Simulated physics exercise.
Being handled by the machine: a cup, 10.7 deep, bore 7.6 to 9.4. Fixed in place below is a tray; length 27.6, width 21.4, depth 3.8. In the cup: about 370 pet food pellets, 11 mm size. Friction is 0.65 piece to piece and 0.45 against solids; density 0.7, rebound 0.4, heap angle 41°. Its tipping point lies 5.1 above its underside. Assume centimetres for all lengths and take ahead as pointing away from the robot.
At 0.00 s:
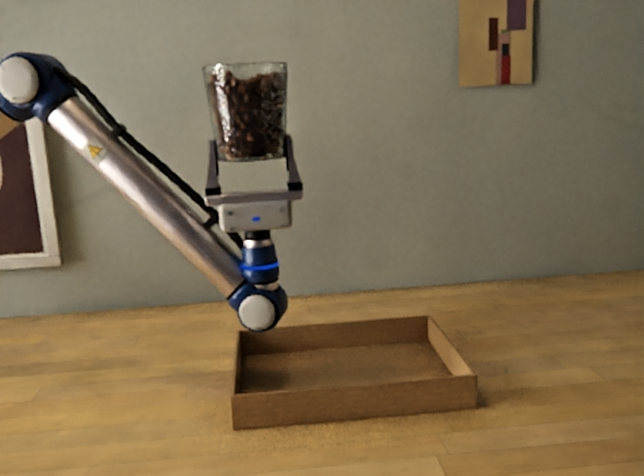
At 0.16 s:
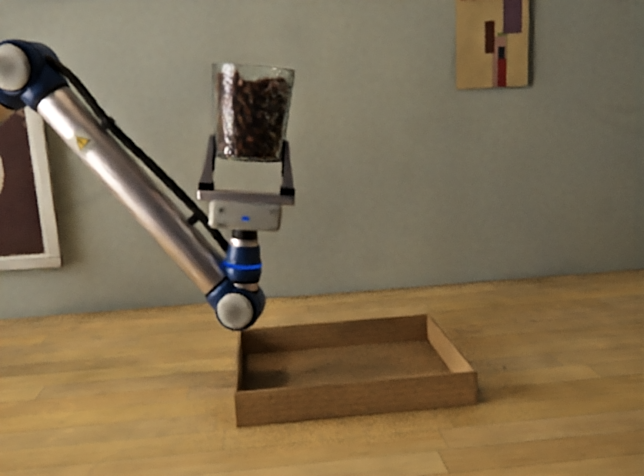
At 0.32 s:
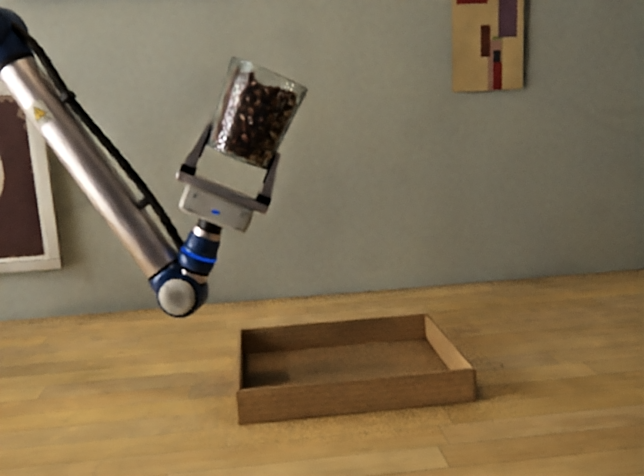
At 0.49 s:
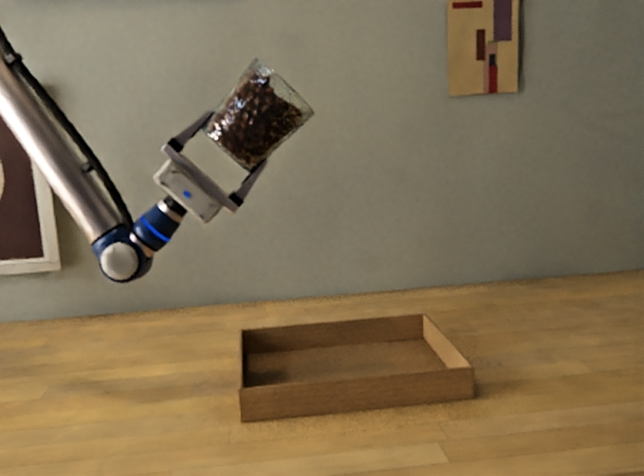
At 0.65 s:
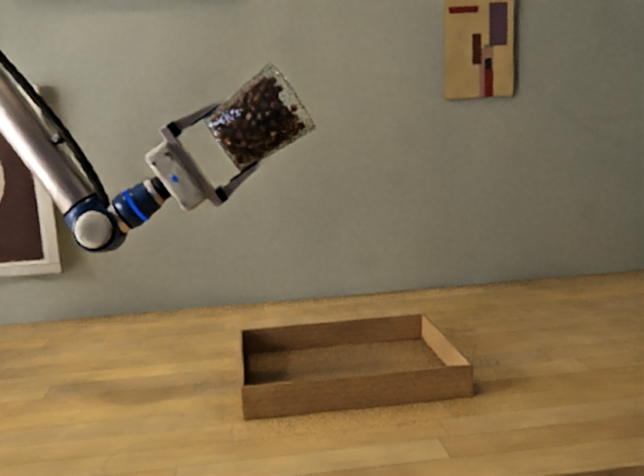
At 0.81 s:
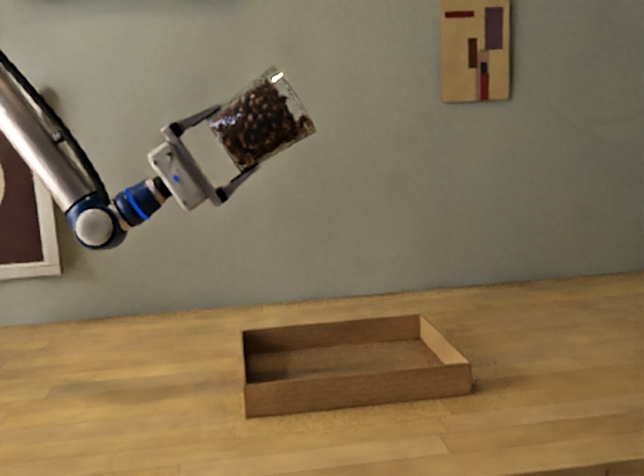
In a room with a wooden floor and a grey-green wall, a robot arm held up a clear cup of brown pellets above an open tray, then swung its wrist leftward, tilting the cup rightward.
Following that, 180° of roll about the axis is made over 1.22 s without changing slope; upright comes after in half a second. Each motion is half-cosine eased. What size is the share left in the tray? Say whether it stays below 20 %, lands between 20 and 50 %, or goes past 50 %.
It stays below 20 %.
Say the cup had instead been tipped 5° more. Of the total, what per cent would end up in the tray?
It would be near 5 per cent.
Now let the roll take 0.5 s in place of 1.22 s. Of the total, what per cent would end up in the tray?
It would then come to about 0 per cent.
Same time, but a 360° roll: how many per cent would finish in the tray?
Roughly 0 percent, then.
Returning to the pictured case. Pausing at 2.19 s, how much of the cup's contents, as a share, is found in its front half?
Around 45 %.
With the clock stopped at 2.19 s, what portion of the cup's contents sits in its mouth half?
50 percent or so.
By 1.50 s, tipped 60°, highest piece 39 above the table; 374 in the cup.
By 2.19 s, tipped 47°, highest piece 39 above the table; 369 in the cup, 2 in the tray, 3 in flight or on a rim.
By 2.73 s, upright, highest piece 40 above the table; 369 in the cup, 5 in the tray.
By 3.43 s, upright, highest piece 40 above the table; 369 in the cup, 5 in the tray.
Final count, 369 in the cup, 5 in the tray. That is 1 % in the tray.
